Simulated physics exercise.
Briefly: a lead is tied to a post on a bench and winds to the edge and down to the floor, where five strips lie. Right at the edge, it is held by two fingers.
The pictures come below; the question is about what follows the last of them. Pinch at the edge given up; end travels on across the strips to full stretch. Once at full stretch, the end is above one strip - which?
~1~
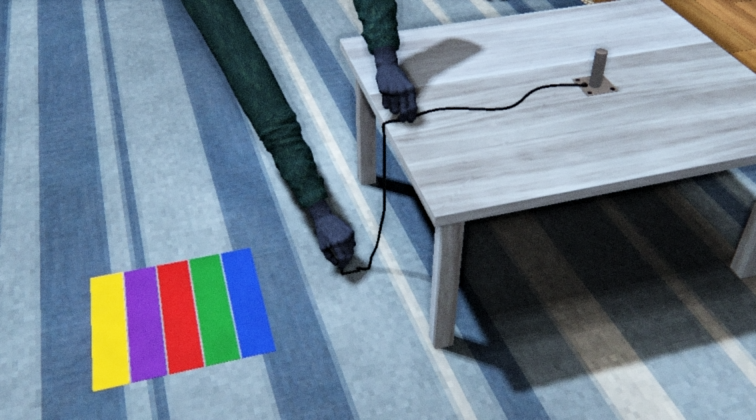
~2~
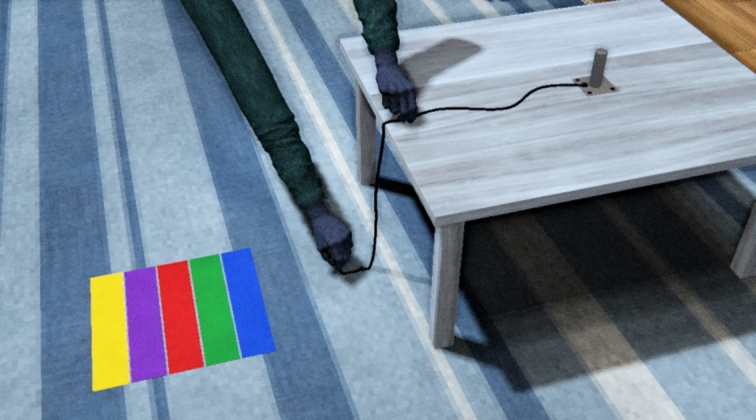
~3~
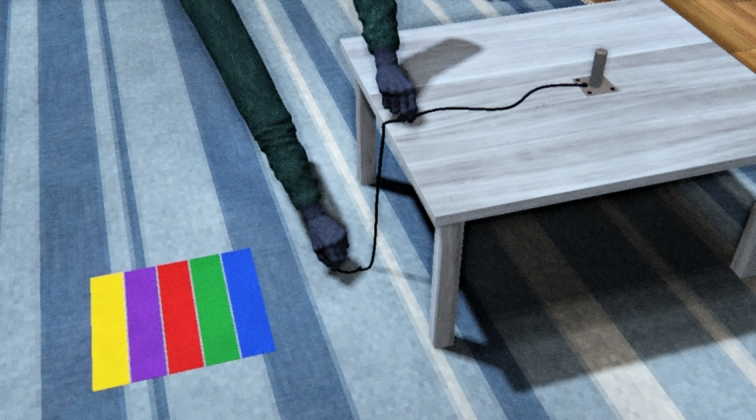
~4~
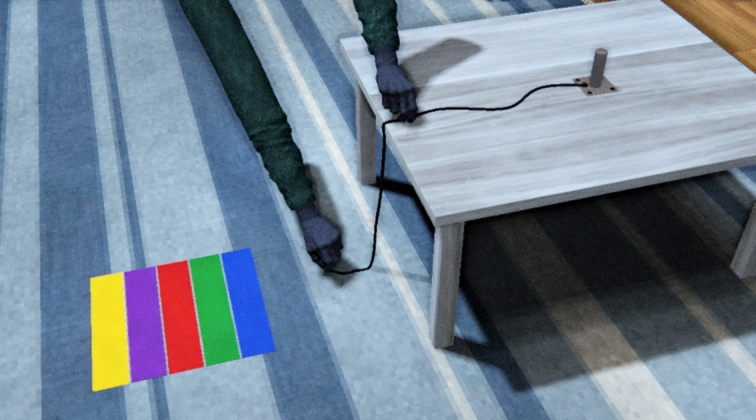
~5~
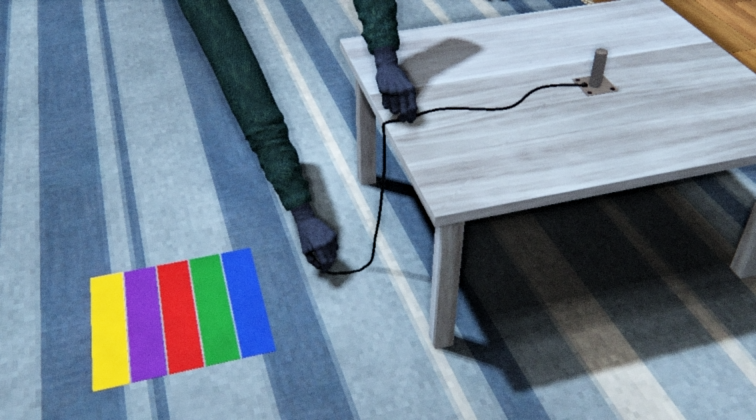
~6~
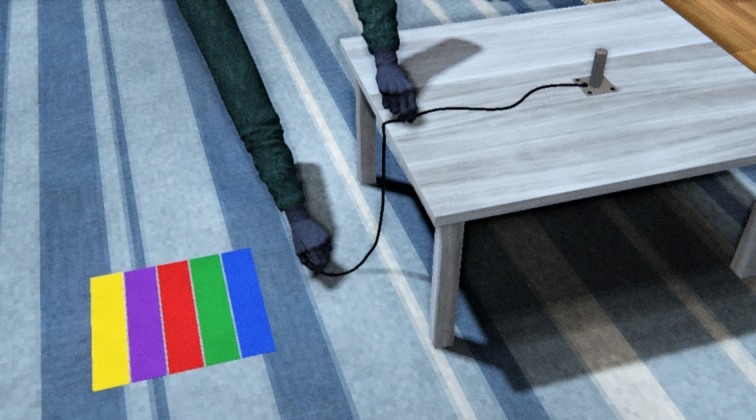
The end stops over the green strip.
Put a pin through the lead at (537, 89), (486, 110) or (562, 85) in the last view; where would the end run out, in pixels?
Per try (px, approx.): (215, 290); (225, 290); (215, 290).
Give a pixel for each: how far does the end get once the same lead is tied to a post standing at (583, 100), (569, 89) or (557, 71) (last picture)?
Roughly (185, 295), (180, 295) and (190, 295), try by try.
Soon after, end near (279, 277); short of the strips.
Then, end near (238, 285); over blue.
At full stretch, end near (214, 290); over green. Over green.
